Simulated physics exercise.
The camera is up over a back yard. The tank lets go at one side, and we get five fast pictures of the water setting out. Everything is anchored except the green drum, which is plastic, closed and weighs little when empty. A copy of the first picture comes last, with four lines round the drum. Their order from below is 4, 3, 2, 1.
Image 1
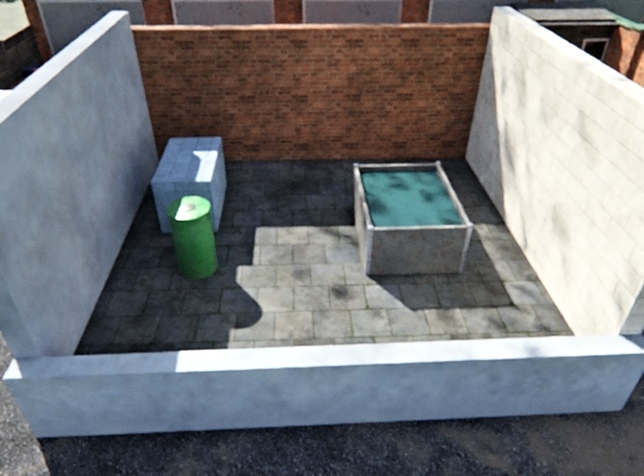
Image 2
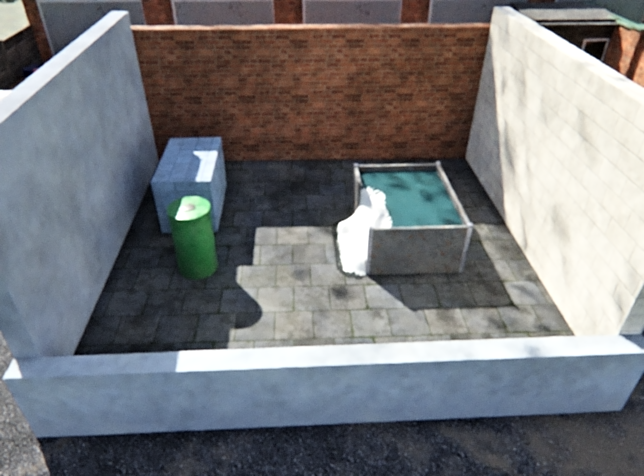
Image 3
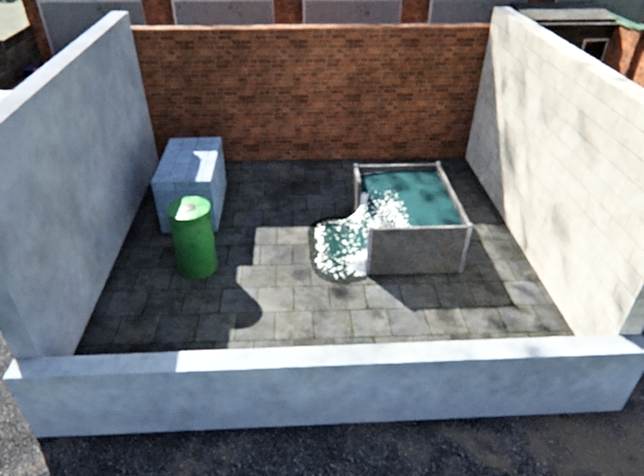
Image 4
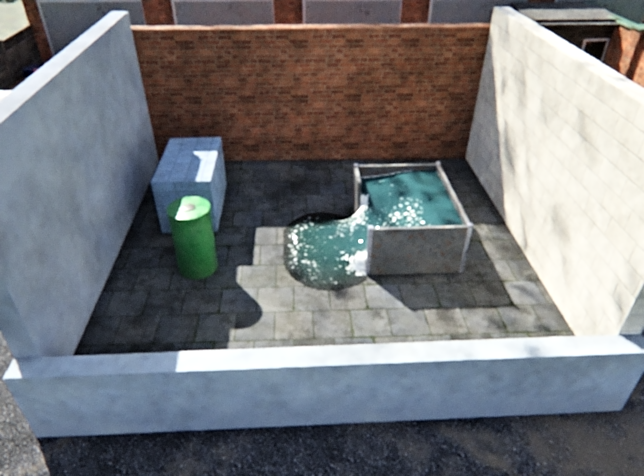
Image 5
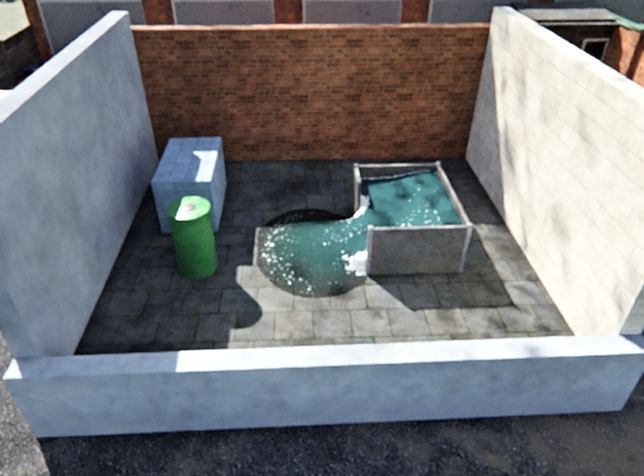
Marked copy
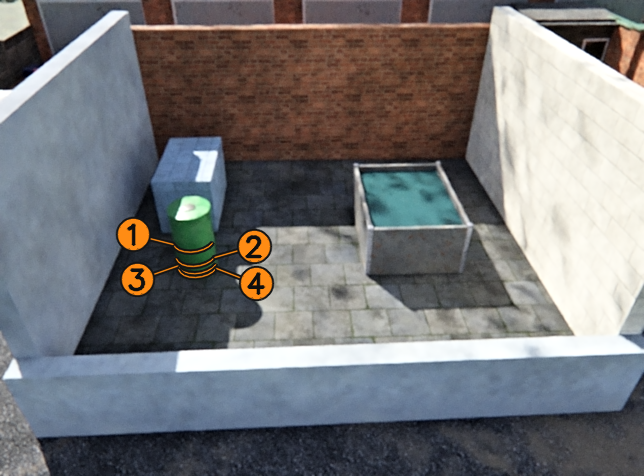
In a walled back yard, water gushed out of the left side of a full tank, foaming white at first, then spread across the paving in a widening pool toward a green drum.
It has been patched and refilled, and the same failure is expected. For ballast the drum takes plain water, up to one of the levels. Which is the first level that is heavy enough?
Take 1.
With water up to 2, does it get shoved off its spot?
Yes.
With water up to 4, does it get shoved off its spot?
Yes, that goes wrong.
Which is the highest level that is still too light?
Here it is level 2.
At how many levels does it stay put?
One.
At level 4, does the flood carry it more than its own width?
Yes, clearly.
On the marked copy, 1 at (190, 252); 2 at (193, 266); 3 at (194, 273); 4 at (195, 277); from the bottom up 4, 3, 2, 1.
With 1, it does not move.
With 2, it is pushed about half its own width away.
With 3, it is pushed about twice its own width away.
With 4, it is pushed about 3 times its own width away.
